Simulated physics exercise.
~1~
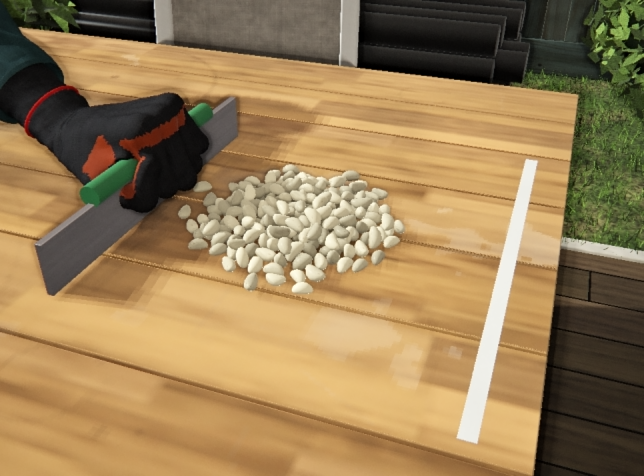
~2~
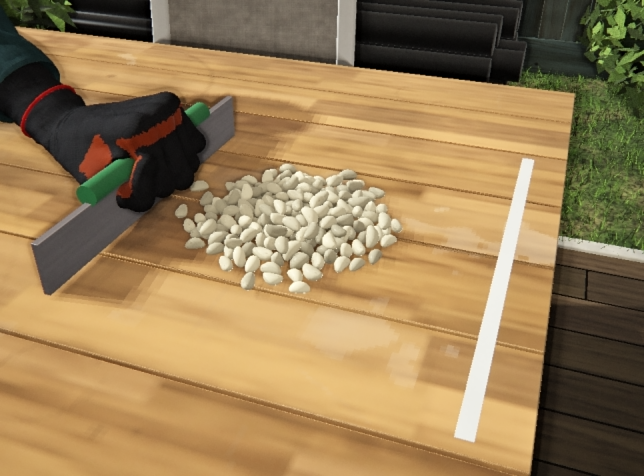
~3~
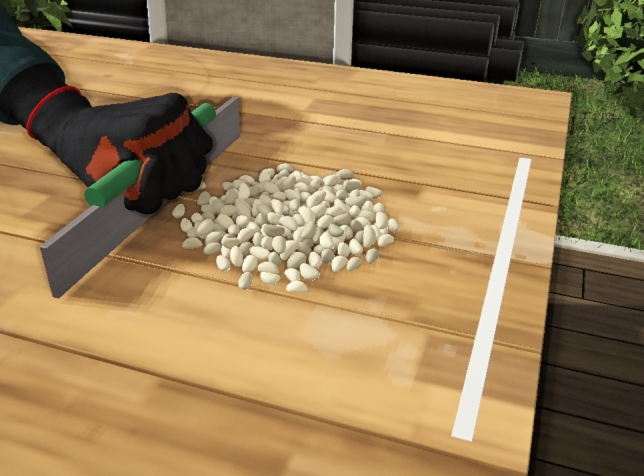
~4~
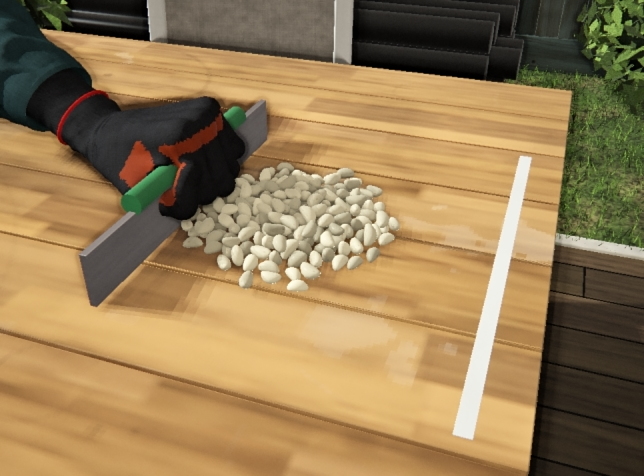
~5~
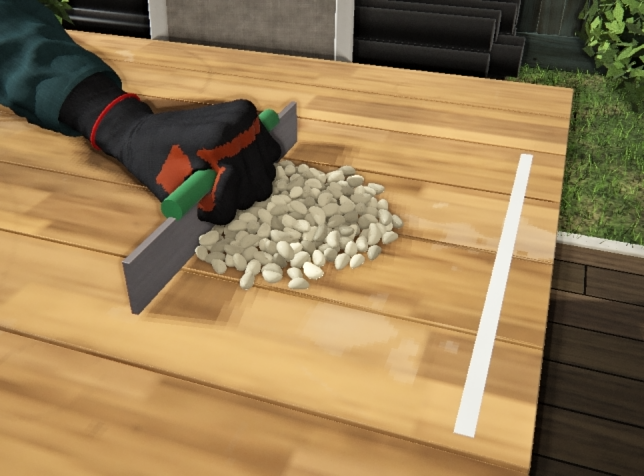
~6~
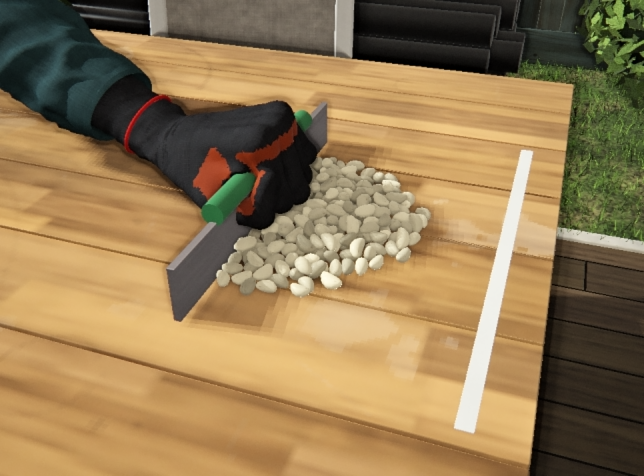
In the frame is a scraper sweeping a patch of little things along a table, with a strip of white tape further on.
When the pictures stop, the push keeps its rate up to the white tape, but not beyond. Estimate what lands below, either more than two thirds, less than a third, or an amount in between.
What lands below is more than two thirds.
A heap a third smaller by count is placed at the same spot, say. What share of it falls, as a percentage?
70 %, about.
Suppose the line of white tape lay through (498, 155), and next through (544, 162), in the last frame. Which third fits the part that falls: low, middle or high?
First try: In the middle band; second try: Over two thirds.
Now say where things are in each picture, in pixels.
Scraper at (62, 254), at rest; white tape at (530, 169), about two fingers from the edge; edge at (557, 277); the heap at (286, 220), white beans, in the first frame.
Scraper at (58, 254), at rest, in the second frame.
Scraper at (67, 256); the heap at (281, 218), in the third frame.
Scraper at (104, 264), in the fourth frame.
Scraper at (146, 271); the heap at (296, 216), about half pushed along, in the fifth frame.
Scraper at (188, 277); white tape at (525, 159); edge at (553, 267); the heap at (334, 218), all pushed along, in the sixth frame.
Soon after the last picture, scraper still moving, near (389, 188); heap all on the table, its front near (524, 257).
A little later, scraper stopped at the white tape; heap about two thirds over the edge.
Later still, scraper stopped at the white tape; heap most over the edge.
At rest, scraper stopped at the white tape; heap most over the edge.
